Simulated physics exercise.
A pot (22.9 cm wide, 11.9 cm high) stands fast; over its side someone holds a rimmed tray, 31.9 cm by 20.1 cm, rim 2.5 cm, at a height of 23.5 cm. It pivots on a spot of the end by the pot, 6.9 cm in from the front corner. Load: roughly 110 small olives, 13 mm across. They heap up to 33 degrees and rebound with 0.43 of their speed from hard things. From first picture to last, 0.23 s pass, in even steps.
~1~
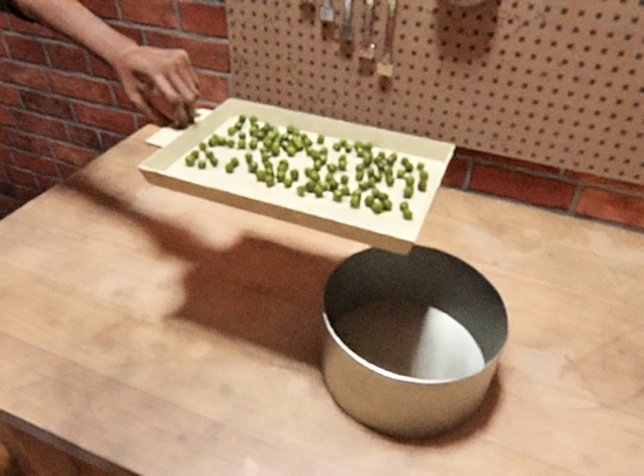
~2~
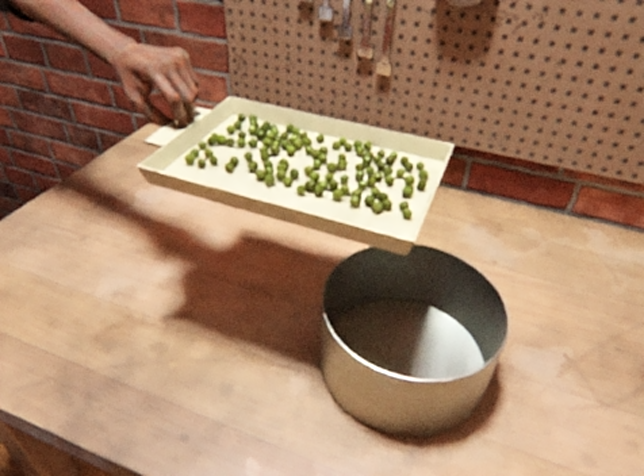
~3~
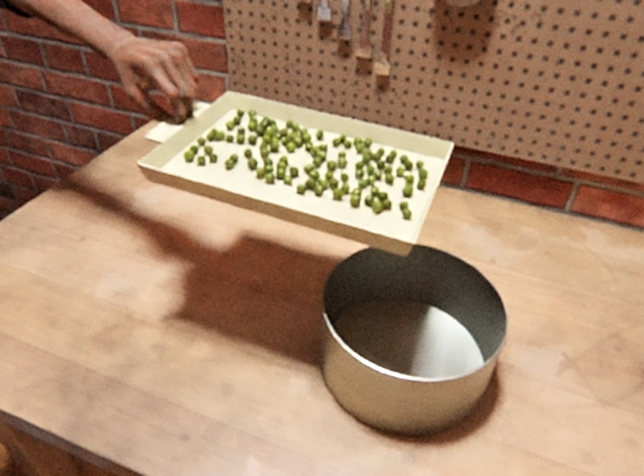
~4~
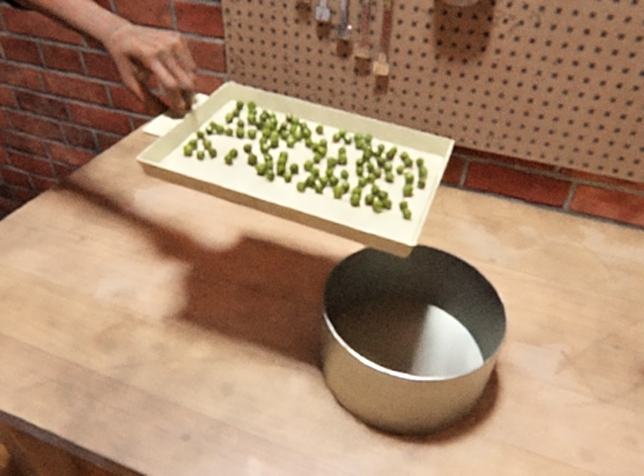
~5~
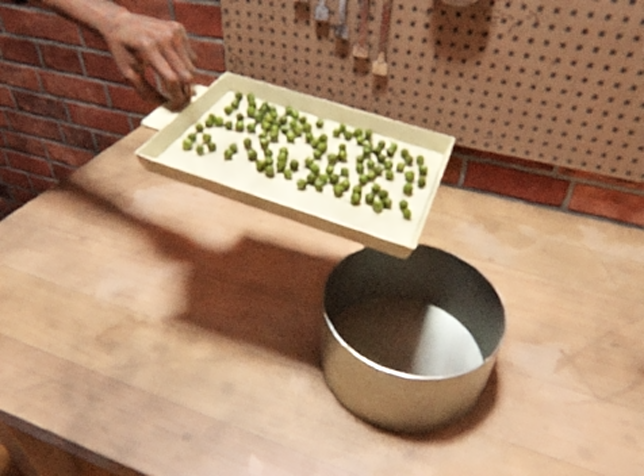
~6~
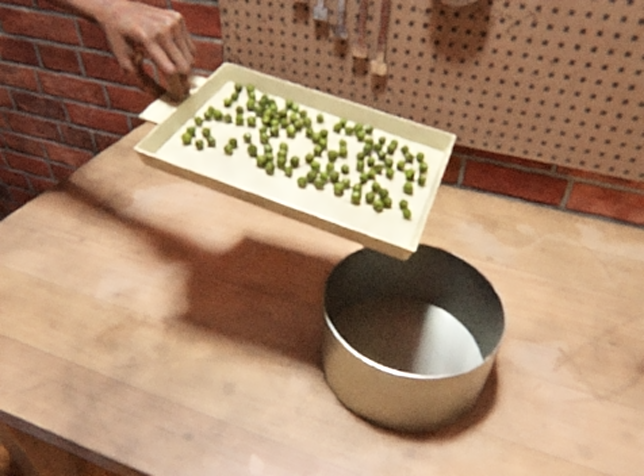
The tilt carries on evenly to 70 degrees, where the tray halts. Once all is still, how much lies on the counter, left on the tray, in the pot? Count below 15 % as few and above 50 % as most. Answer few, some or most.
Counter few, tray most, pot few.
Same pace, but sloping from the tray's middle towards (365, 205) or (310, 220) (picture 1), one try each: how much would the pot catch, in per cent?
Some 5 and 0 per cent.
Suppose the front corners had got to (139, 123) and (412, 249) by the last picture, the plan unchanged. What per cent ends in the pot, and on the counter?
Pot 30, counter 5.
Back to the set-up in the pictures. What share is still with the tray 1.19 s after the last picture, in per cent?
Some 100 per cent of the load.
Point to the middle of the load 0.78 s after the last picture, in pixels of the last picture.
Near (367, 198).
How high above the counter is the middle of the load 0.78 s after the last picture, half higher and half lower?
Some 28 cm.
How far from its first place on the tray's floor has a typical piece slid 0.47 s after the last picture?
About 10 cm.
Then, 0.47 s after the last picture, tilt 39 degrees; the tray holds 100 %, the pot 0 %.
Then, 0.78 s after the last picture, tilt 58 degrees; the tray holds 100 %, the pot 0 %.
Then, 1.19 s after the last picture, tilt 70 degrees; the tray holds 100 %, the pot 0 %.
In the end, counter 0 %, tray 95 %, pot 5 %.
